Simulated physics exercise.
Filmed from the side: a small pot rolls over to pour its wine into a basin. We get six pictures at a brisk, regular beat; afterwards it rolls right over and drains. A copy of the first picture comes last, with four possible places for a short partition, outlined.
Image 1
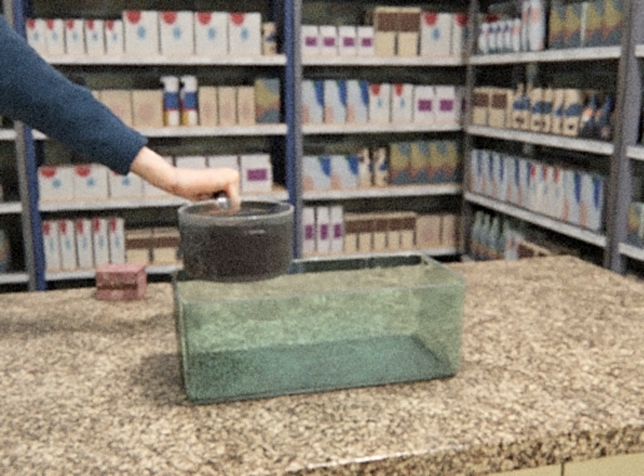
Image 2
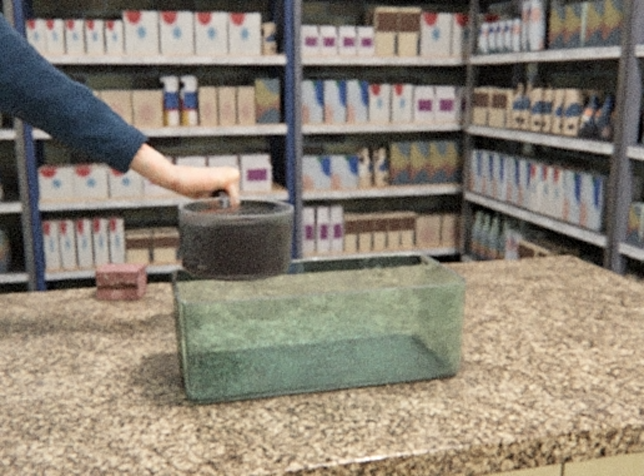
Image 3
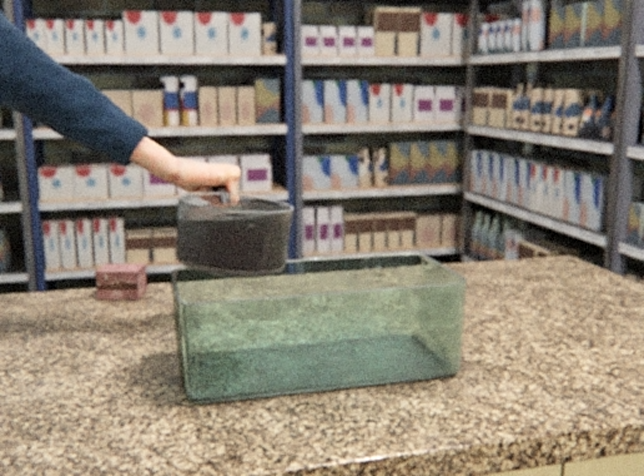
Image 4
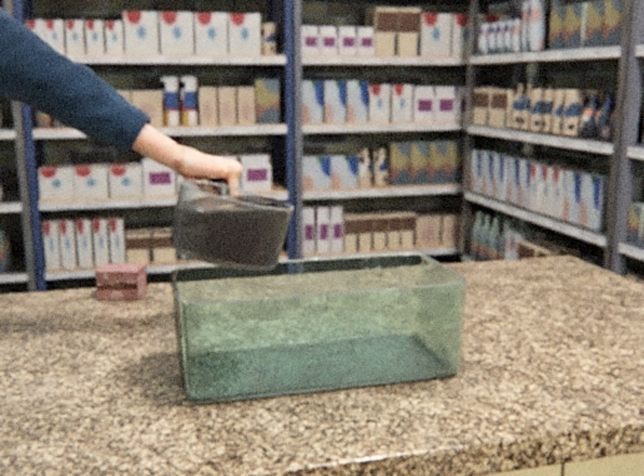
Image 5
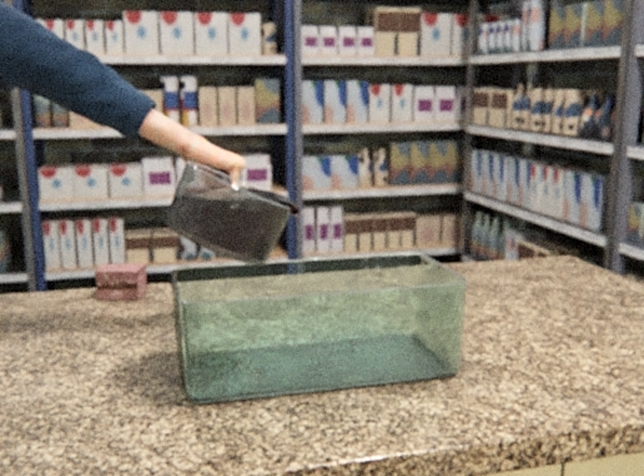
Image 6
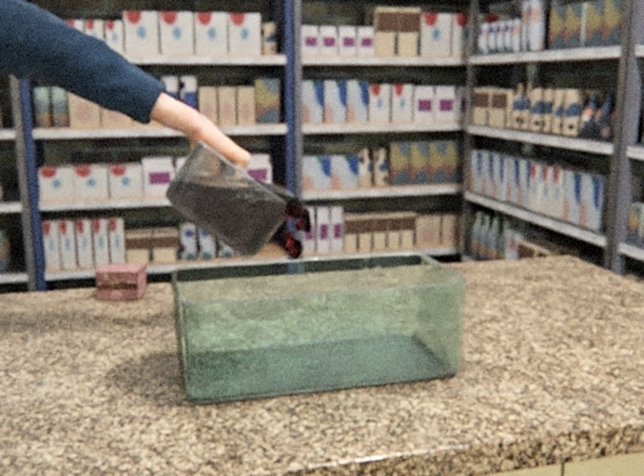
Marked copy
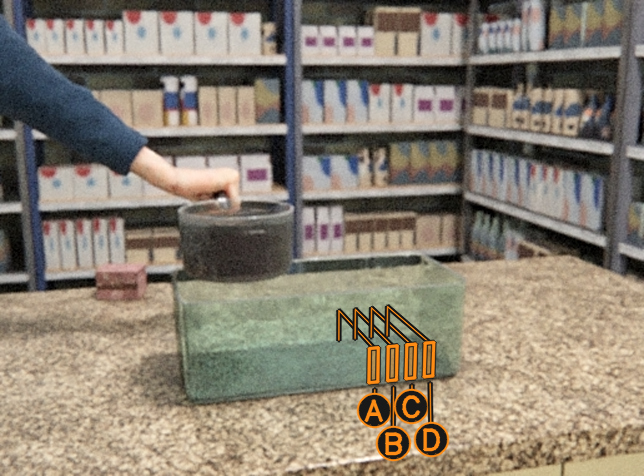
A hand in a dark blue sleeve, reaching in from the left, holds a small see-through pot of dark wine upright, then tips it steadily rightward until wine comes over its lip. Below it, a greenish glass basin sits on a speckled stone counter, with a small pinkish box behind to the left. Shelves of boxes and bottles fill the background in this steady side view.
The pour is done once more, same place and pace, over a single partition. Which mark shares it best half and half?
It is B.
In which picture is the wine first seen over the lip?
In picture 5.
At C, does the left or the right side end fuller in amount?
The left one.
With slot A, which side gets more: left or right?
More ends on the right.
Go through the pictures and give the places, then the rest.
Upright, lip at (290, 205); basin from (185, 402) to (458, 372); nothing has left yet, in the first frame.
Upright, lip at (290, 205); nothing has left yet, in the second frame.
Tipped about 7°, lip at (290, 205); nothing has left yet, in the third frame.
Tipped about 15°, lip at (290, 205); nothing has left yet, in the fourth frame.
Tipped about 25°, lip at (290, 205); wine is over the lip, down to (293, 211), in the fifth frame.
Tipped about 37°, lip at (290, 205); wine is over the lip, down to (292, 253), in the sixth frame.
In orange, A at (374, 389); B at (393, 387); C at (411, 385); D at (430, 383).
With A, about 20 % ends left of the wall and 79 % right of it.
With B, about 52 % ends left of the wall and 46 % right of it.
With C, about 84 % ends left of the wall and 15 % right of it.
With D, about 94 % ends left of the wall and 5 % right of it.
